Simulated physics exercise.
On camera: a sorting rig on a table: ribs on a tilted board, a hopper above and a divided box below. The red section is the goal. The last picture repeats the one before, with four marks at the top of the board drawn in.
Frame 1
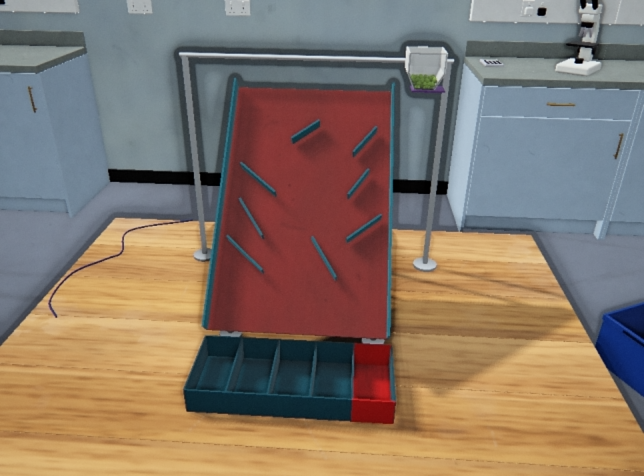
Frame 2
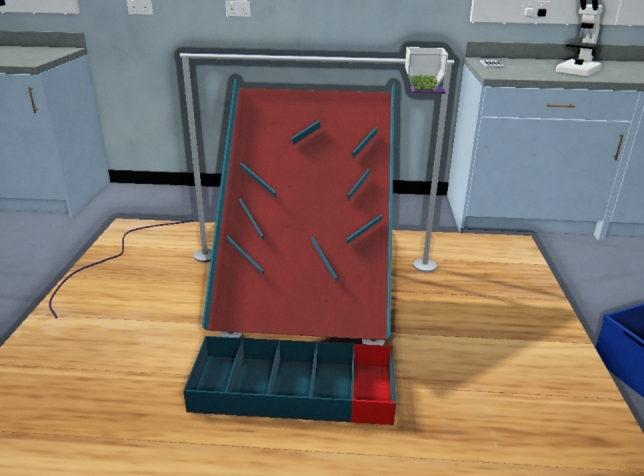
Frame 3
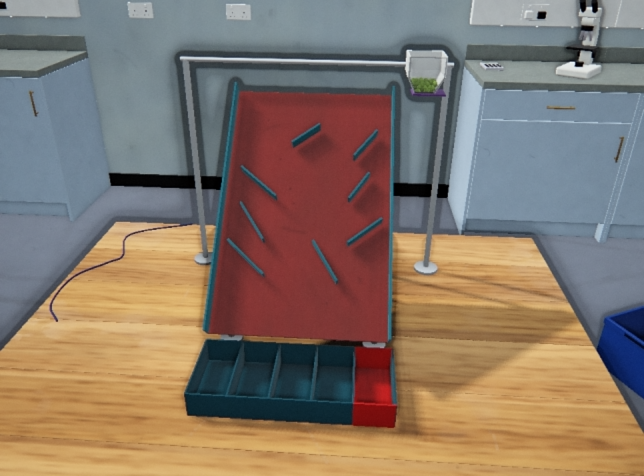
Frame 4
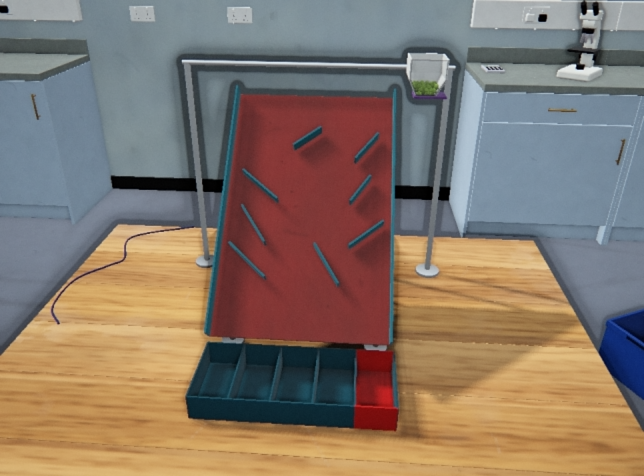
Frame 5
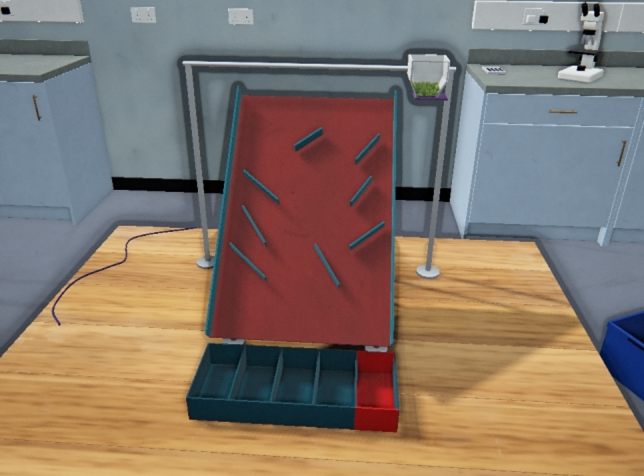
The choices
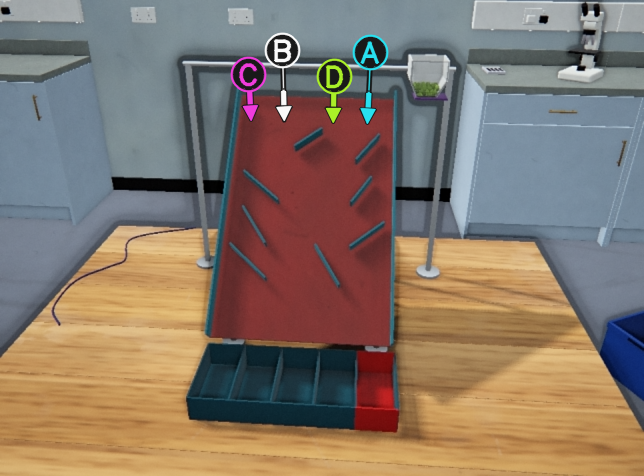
View shifting very slightly over a motionless tabletop rig, green-filled hopper above a ribbed red board, divided box below.
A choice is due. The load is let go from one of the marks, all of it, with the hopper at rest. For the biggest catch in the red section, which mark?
Take D.
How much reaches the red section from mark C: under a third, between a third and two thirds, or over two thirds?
Mark C gives under a third.
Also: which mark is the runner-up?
A it is.
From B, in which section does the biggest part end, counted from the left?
It is the third one.
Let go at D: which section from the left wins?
The fifth.
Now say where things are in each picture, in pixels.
The first frame shows hopper at (424, 81), dried peas, door shut.
The second frame shows ribs (292, 139) to (320, 121), (353, 152) to (377, 127), (241, 163) to (275, 192).
The third frame shows ribs (349, 198) to (369, 172), (240, 201) to (263, 239), (348, 242) to (382, 218).
The fourth frame shows ribs (229, 242) to (264, 276), (314, 243) to (338, 283).
The fifth frame shows red section at (376, 418), number 5 of 5 from the left.
On the marked copy, mark A meets the board at (367, 118); mark B meets the board at (284, 115); mark C meets the board at (250, 115); mark D meets the board at (333, 117).
With A, about a third in the red section, about half in other sections, a small part outside the box.
With B, a small part in the red section, most in other sections, a small part outside the box.
With C, a small part in the red section, most in other sections, a small part outside the box.
With D, about two thirds in the red section, about a quarter in other sections, a small part outside the box.
